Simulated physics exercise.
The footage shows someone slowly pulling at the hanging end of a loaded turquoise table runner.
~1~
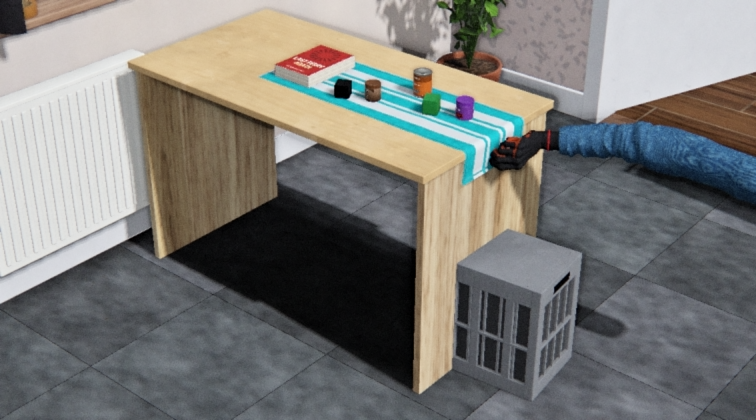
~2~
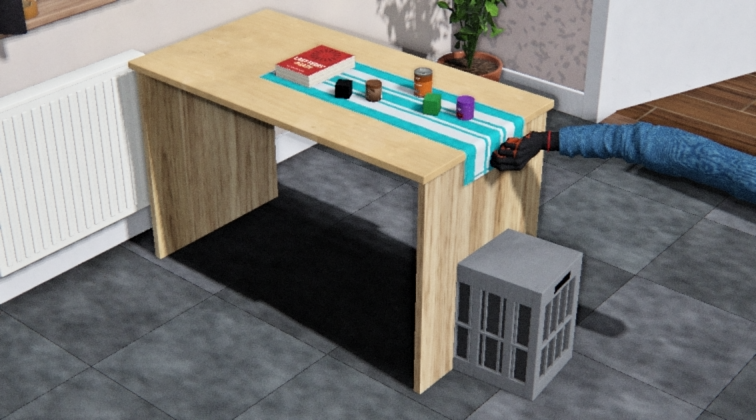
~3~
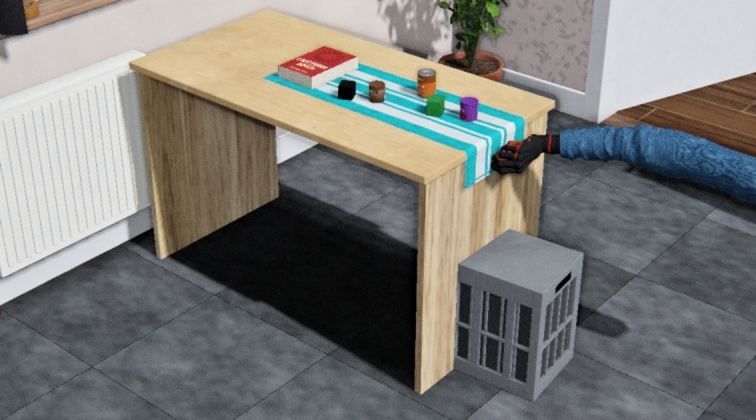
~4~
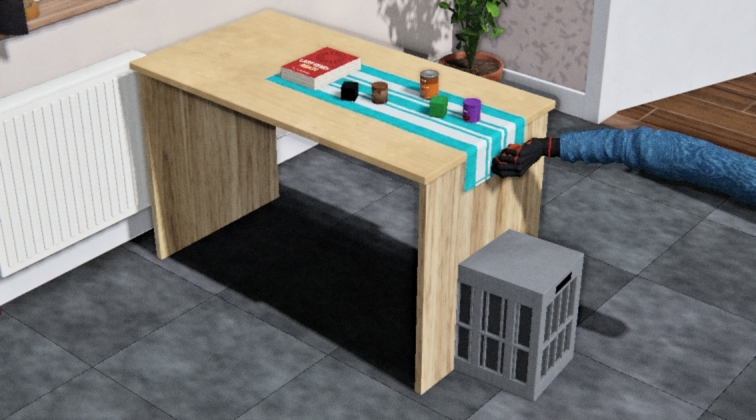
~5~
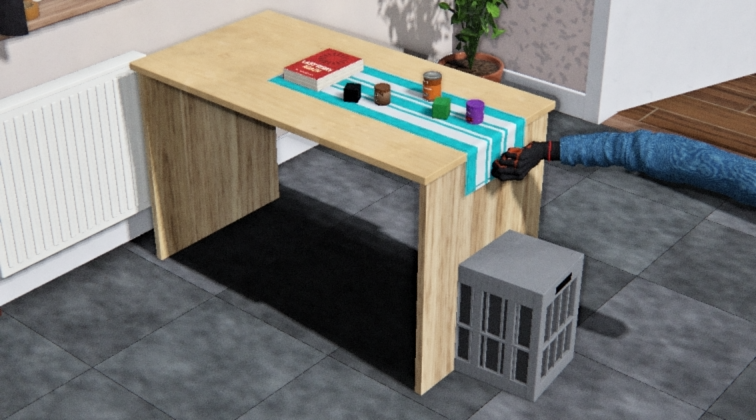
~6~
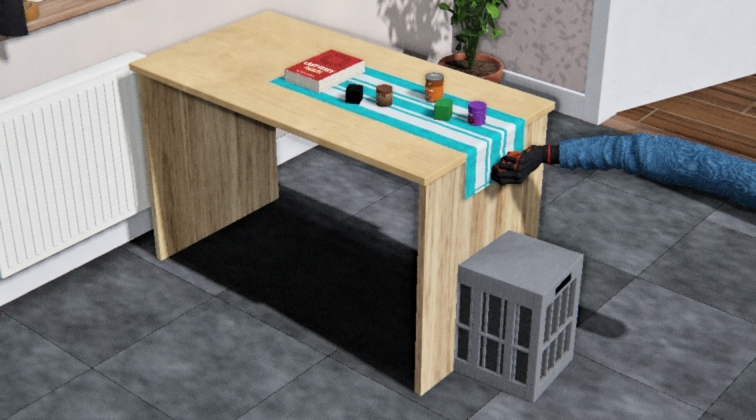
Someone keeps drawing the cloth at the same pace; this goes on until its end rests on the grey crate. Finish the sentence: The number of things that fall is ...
The number of things that fall is two.
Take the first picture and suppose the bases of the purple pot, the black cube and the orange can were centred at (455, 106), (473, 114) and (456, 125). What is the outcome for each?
Purple pot dropped, black cube dropped, orange can dropped.
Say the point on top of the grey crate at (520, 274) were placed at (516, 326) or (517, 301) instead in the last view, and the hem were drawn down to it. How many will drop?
Counting them gives 4 and 3.
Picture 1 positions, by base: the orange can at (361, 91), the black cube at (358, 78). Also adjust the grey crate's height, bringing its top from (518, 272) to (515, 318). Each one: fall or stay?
Orange can stays, black cube stays.
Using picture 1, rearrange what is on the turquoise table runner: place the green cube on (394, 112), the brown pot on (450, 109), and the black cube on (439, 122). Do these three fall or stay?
Green cube safe, brown pot lost, black cube lost.
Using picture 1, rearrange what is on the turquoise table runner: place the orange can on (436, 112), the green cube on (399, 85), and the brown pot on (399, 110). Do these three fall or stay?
Orange can: Off; green cube: Still on; brown pot: Still on.
Early on, hem near (494, 220); purple pot gone.
Midway, hem on the crate; purple pot and green cube gone.
Finally, hem on the crate; purple pot and green cube gone. The desk loses two.
